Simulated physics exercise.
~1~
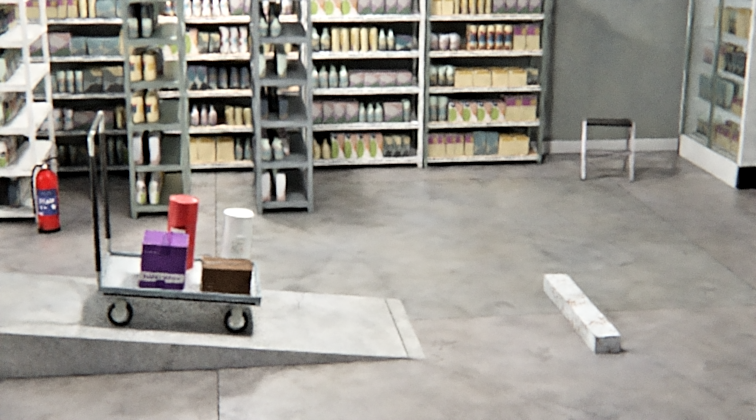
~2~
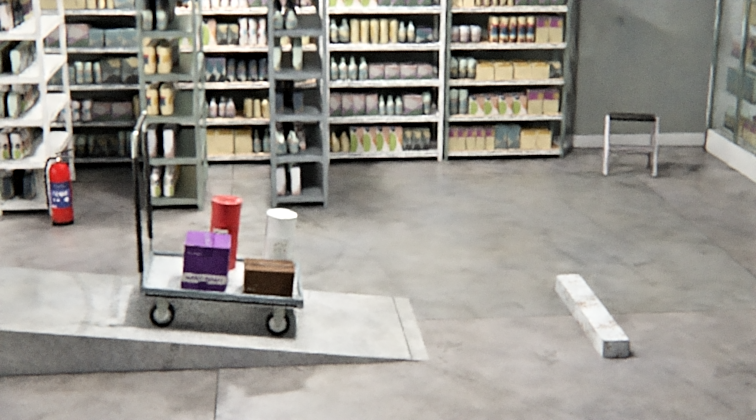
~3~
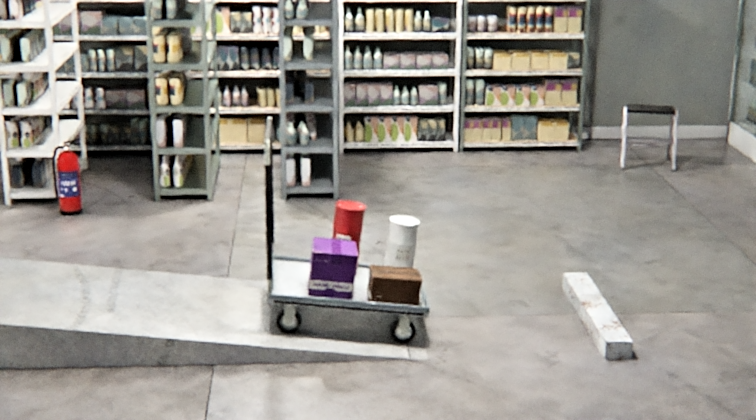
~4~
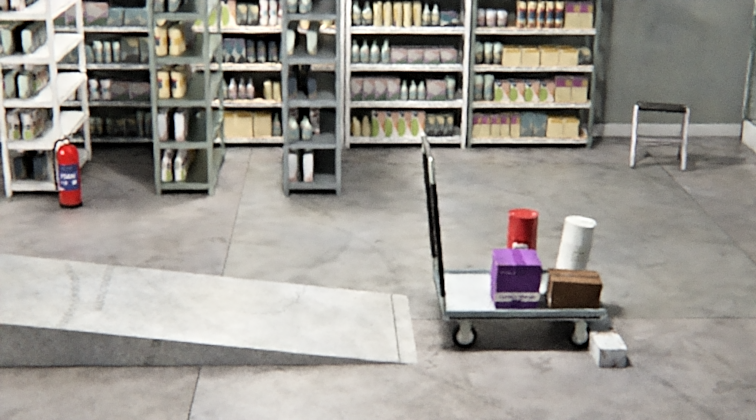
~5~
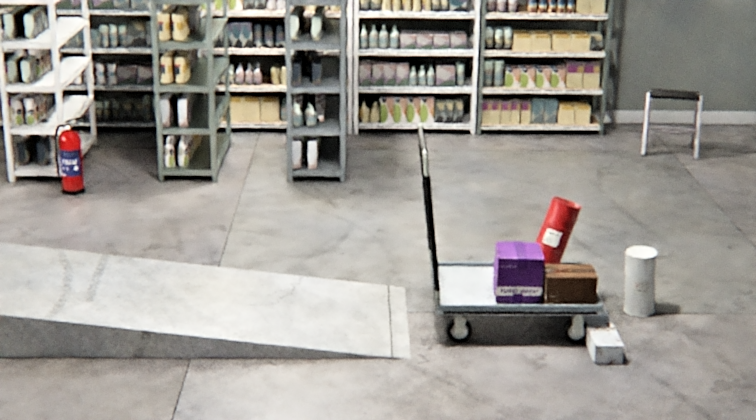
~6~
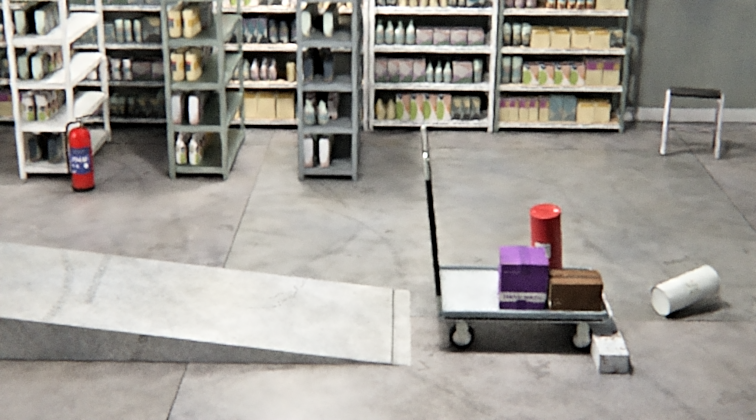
The video shows a trolley carrying a white canister, a red canister, a purple box and a brown parcel rolling right down a ramp to a kerb, where it stops; the white canister falls off ahead and ends on its side, while the red canister tilts but stays aboard with the others.
